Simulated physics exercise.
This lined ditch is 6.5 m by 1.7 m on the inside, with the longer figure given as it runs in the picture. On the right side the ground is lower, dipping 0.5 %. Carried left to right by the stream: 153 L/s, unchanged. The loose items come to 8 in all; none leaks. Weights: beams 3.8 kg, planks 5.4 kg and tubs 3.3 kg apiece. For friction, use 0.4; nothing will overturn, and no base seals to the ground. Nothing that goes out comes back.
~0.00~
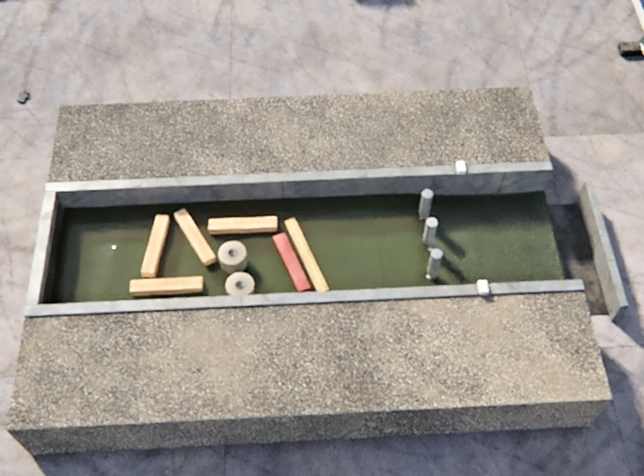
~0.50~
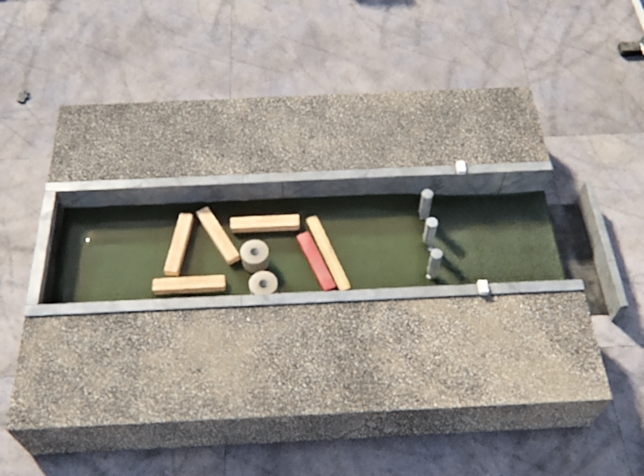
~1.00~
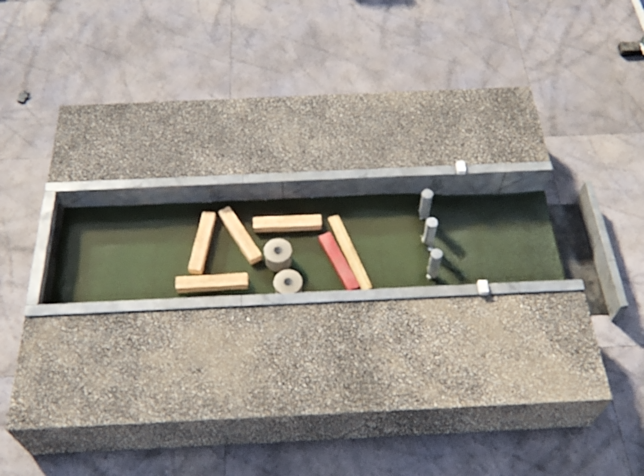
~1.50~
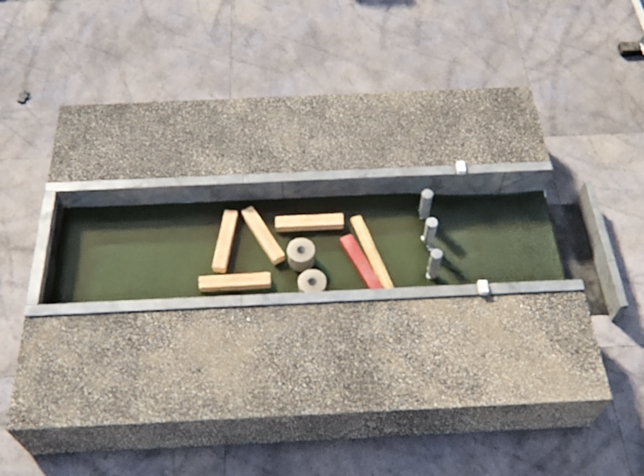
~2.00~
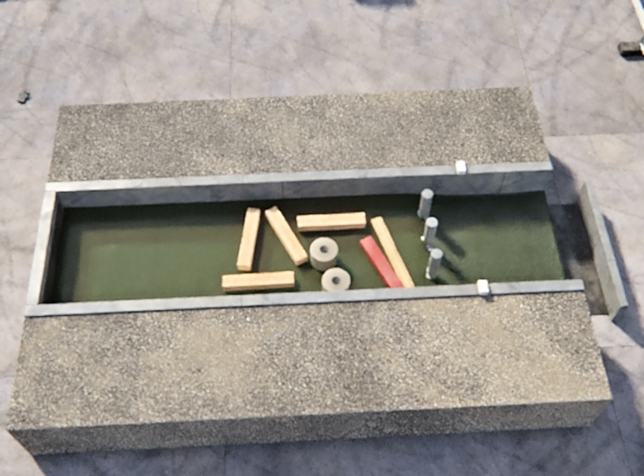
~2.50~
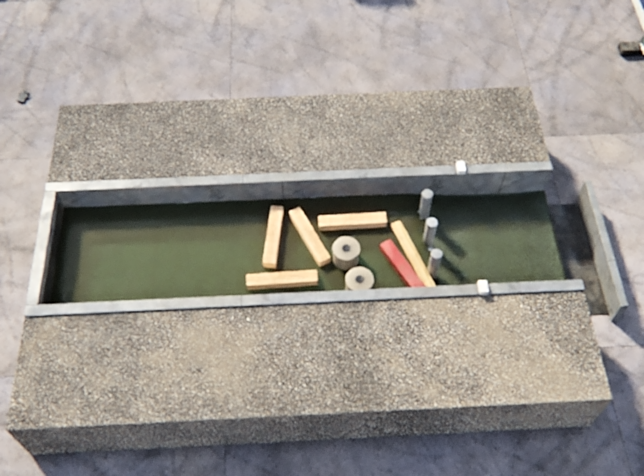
A red beam, pale planks and round tubs drifting together from left to right along a lined ditch of green water, nearing three upright posts.
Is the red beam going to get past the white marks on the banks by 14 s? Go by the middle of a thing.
As far as I can tell, the red beam does not go far enough.
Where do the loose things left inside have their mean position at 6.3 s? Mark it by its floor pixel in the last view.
Near (381, 261).
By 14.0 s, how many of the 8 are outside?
The number I get is 0.
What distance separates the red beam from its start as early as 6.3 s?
By then it has shifted roughly 150 cm.
After 3.5 s the red beam is near (410, 266), 1.5 m from its start, afloat; 0 of 8 are over the mark; 8 afloat.
After 6.3 s the red beam is near (411, 263), 1.5 m from its start, afloat; 0 of 8 are over the mark; 8 afloat.
After 10.0 s the red beam is near (411, 263), 1.5 m from its start, afloat; 0 of 8 are over the mark; 8 afloat.
After 14.0 s the red beam is near (411, 263), 1.5 m from its start, afloat; 0 of 8 are over the mark; 8 afloat.
